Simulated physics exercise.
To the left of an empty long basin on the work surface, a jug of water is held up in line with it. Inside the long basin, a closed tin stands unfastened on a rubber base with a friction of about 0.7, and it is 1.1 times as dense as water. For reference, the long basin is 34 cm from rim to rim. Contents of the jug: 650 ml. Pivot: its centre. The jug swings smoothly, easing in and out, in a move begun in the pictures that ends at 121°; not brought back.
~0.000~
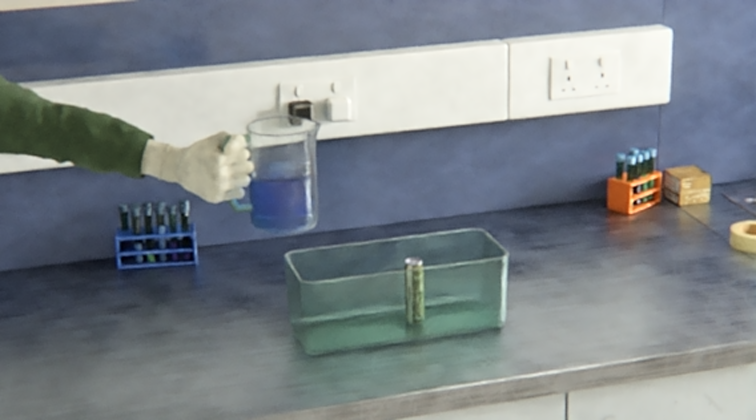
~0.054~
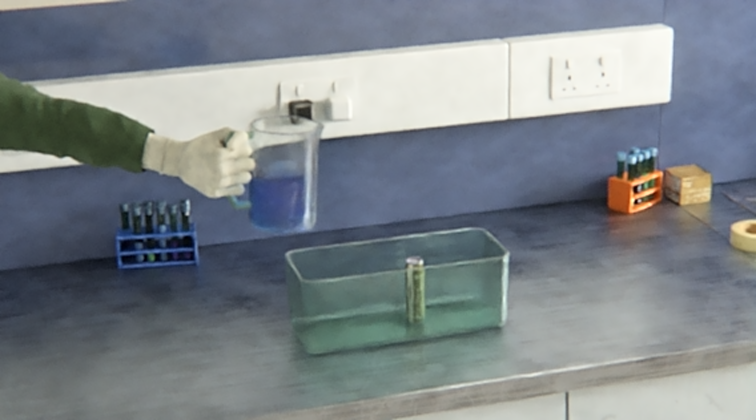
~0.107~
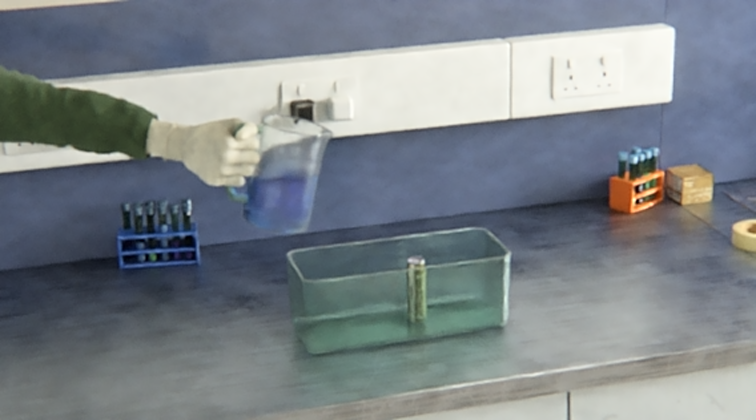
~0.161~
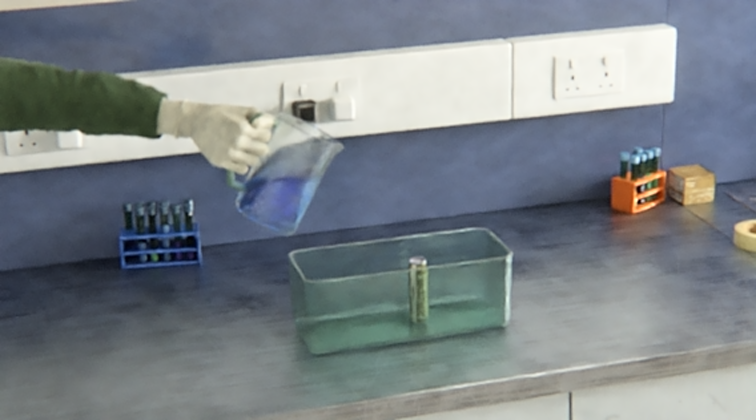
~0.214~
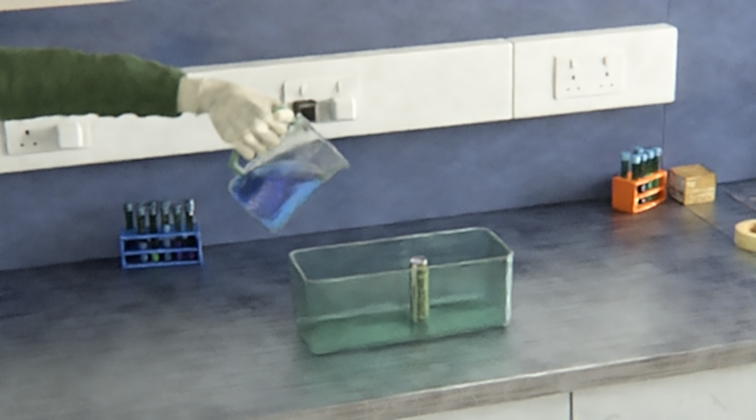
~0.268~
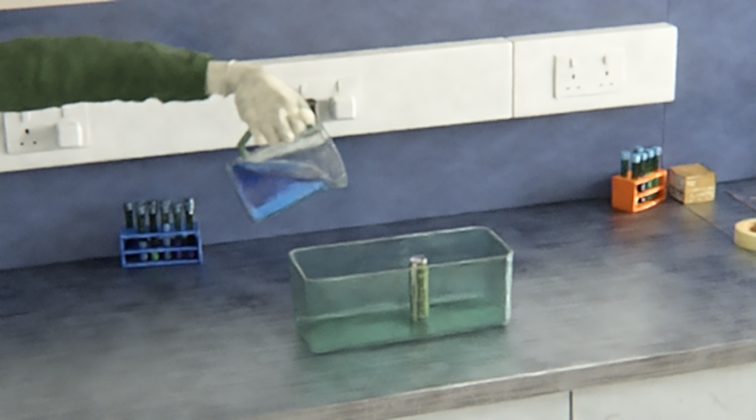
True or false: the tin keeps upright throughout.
True.
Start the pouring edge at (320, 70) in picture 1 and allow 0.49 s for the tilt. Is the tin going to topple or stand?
Then it topples.
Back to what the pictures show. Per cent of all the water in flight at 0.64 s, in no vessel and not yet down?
Near 14 per cent, I'd say.
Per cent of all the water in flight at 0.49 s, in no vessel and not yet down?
Estimate: Some 26 % of the total.
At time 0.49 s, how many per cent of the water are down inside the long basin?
Near 18 in a hundred.
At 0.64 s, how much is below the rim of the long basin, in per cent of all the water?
Roughly 76 %.
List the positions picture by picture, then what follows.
In the first frame, it leans 0°; its right rim is at (321, 123); the water meets the walls at (251, 174) and (312, 167); the long basin's rim runs from (293, 269) to (496, 243); the tin's top is at (414, 264).
In the second frame, it leans 4°; its right rim is at (324, 125); the water meets the walls at (252, 174) and (313, 166).
In the third frame, it leans 14°; its right rim is at (333, 132); the water meets the walls at (251, 178) and (316, 165).
In the fourth frame, it leans 29°; its right rim is at (344, 146); the water meets the walls at (245, 184) and (320, 166).
In the fifth frame, it leans 49°; its right rim is at (349, 165); the water meets the walls at (233, 182) and (326, 170).
In the sixth frame, it leans 69°; its right rim is at (346, 186); the water meets the walls at (228, 166) and (330, 175).
After 0.49 s the tilt is 121° and 56 per cent is still to pour; the tin stands where it began.
After 0.64 s the tilt is 121° and 10 per cent is still to pour; the tin stands where it began.
After 0.81 s the tilt is 121° and 0 per cent is still to pour; the tin stands where it began.
After 0.99 s the tilt is 121° and 0 per cent is still to pour; the tin stands where it began.
In the end the tin stands where it began.
